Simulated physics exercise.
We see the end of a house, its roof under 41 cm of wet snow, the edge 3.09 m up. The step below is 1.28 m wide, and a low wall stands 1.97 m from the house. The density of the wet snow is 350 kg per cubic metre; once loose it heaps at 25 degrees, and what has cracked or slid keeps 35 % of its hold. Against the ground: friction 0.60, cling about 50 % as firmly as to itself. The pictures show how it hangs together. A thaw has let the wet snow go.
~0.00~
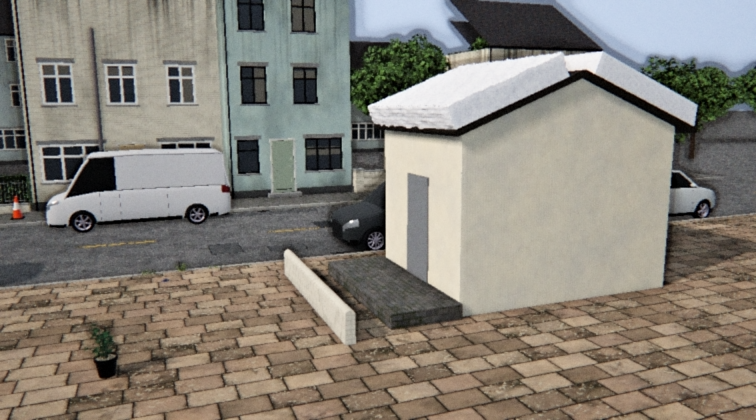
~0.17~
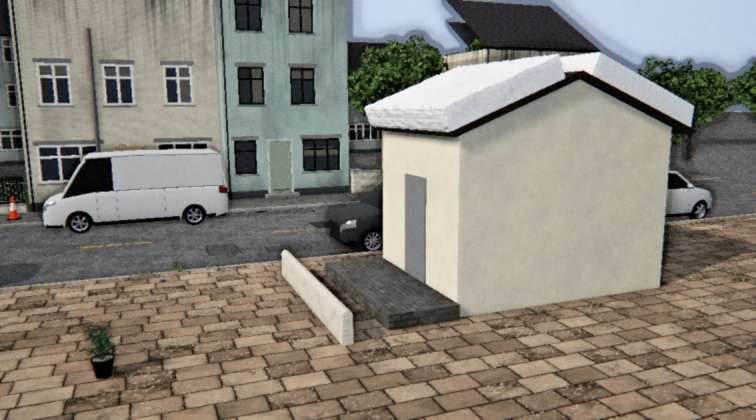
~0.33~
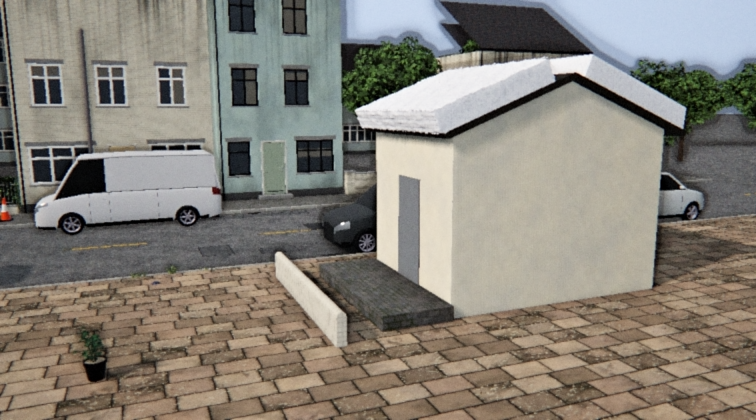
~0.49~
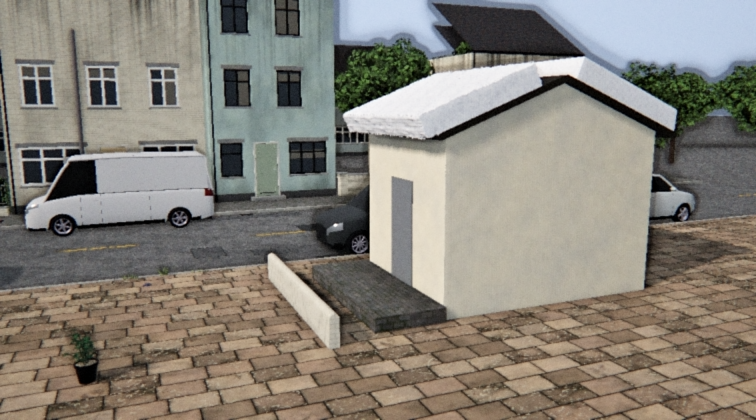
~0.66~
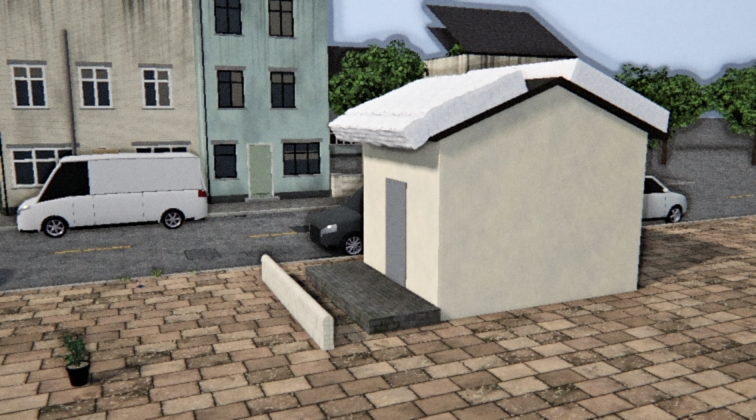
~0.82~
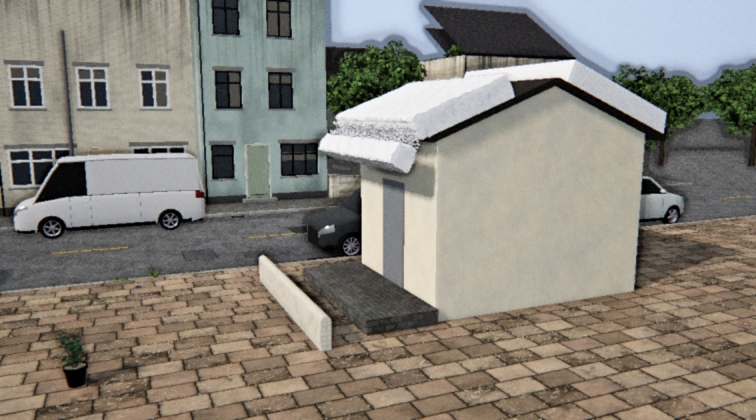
Wet snow on the roof of a small cream building slides toward the left eave, slowly at first and then faster, pushing out past the edge above a grey door, where its front cracks and a chunk tilts downward.
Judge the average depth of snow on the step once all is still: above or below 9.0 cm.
The average depth of snow on the step once all is still is above 9.0 cm.
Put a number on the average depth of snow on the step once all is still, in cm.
Some 14 cm.
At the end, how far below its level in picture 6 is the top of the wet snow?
Some 3.3 m.
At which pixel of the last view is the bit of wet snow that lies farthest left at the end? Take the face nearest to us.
Around (142, 371).
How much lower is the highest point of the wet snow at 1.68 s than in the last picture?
About 0.9 m.
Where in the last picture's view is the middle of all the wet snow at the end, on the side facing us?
Around (325, 325).
After 1.21 s, 70 % of the snow is still up on the roof and 30 % is falling or down.
After 1.68 s, 23 % of the snow is still up on the roof and 77 % is falling or down.
After 2.14 s, none of the snow is still up on the roof and all is falling or down.
After 2.60 s, none of the snow is still up on the roof and all is falling or down.
After 3.00 s, at the end, none of the snow is still up on the roof and the snow on the step is 14 cm deep on average.
